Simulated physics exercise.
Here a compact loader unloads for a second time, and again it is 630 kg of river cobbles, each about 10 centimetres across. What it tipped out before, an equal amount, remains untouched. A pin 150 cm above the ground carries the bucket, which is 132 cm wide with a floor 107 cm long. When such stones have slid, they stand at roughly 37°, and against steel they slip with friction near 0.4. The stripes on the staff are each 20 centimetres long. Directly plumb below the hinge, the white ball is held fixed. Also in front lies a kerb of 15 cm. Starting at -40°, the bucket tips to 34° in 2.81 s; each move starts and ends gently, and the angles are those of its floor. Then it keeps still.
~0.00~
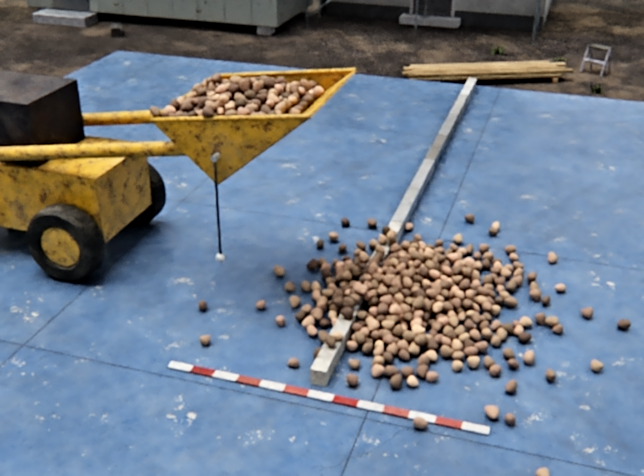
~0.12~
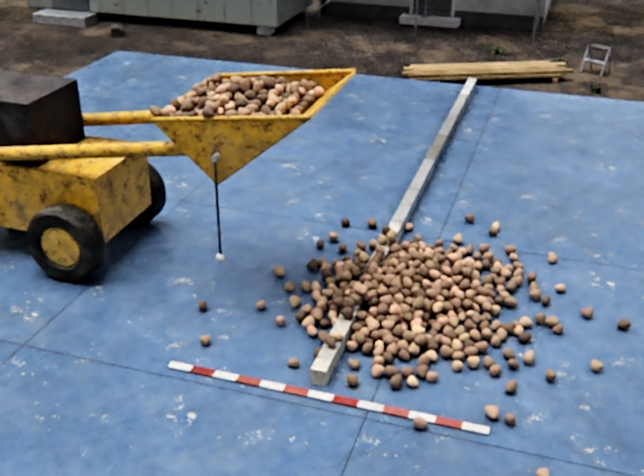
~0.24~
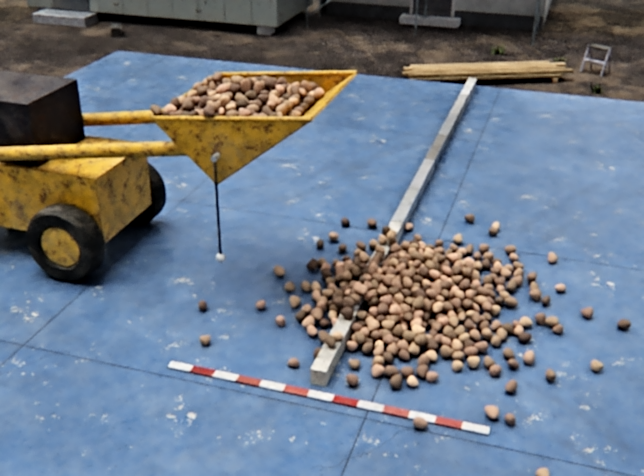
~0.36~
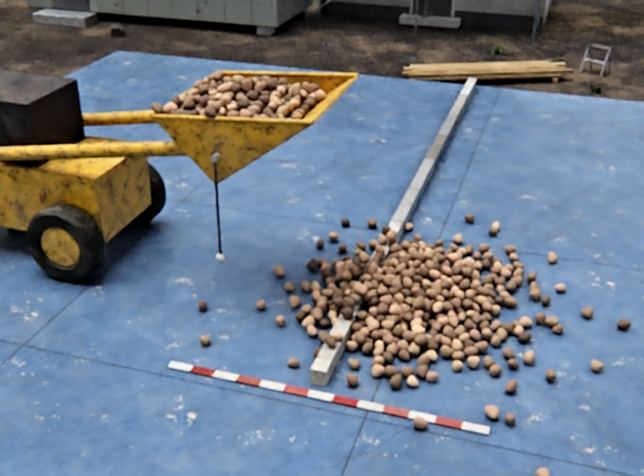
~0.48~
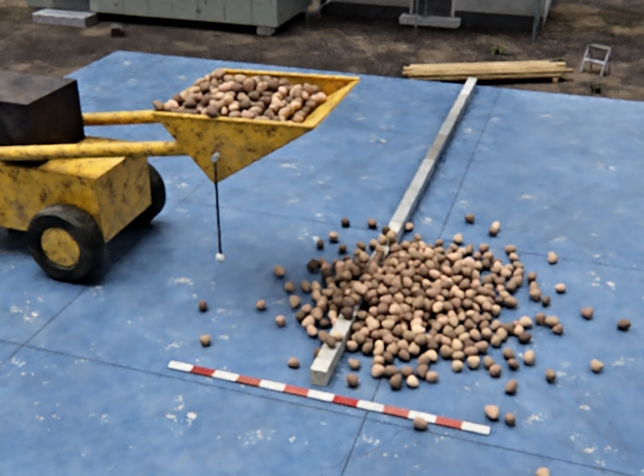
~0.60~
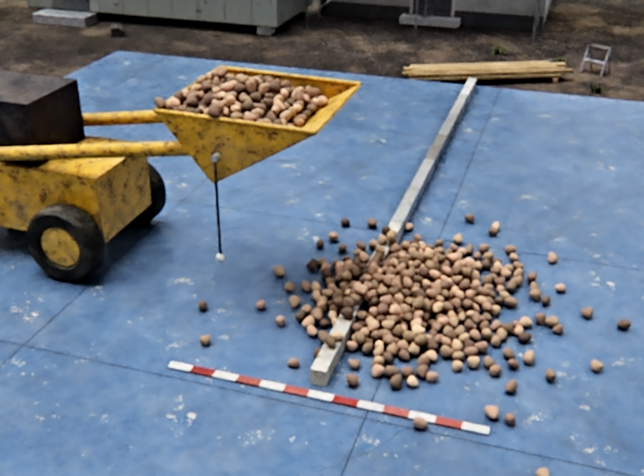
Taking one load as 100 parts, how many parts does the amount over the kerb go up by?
43 parts.
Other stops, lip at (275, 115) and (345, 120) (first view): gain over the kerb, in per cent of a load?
About 10 per cent from the first spot and 85 per cent from the second.
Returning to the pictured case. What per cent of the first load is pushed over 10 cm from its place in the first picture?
Close to 10 in a hundred of them.
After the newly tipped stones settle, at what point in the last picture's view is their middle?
The middle lies near (362, 275) in the last picture.
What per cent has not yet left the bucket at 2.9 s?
Close to 25 in a hundred.
After 2.1 s the floor is at 23°; in per cent of one load, 94 in the bucket, 25 on this side of the kerb, 82 over the kerb; the foremost stones are at (573, 344).
After 2.9 s the floor is at 34°; in per cent of one load, 25 in the bucket, 73 on this side of the kerb, 102 over the kerb; the foremost stones are at (573, 344).
After 3.3 s the floor is at 34°; in per cent of one load, 2 in the bucket, 80 on this side of the kerb, 118 over the kerb; the foremost stones are at (573, 344).
After 6.1 s the floor is at 34°; in per cent of one load, 0 in the bucket, 75 on this side of the kerb, 125 over the kerb; the foremost stones are at (573, 344). Net gain over the kerb, 43.
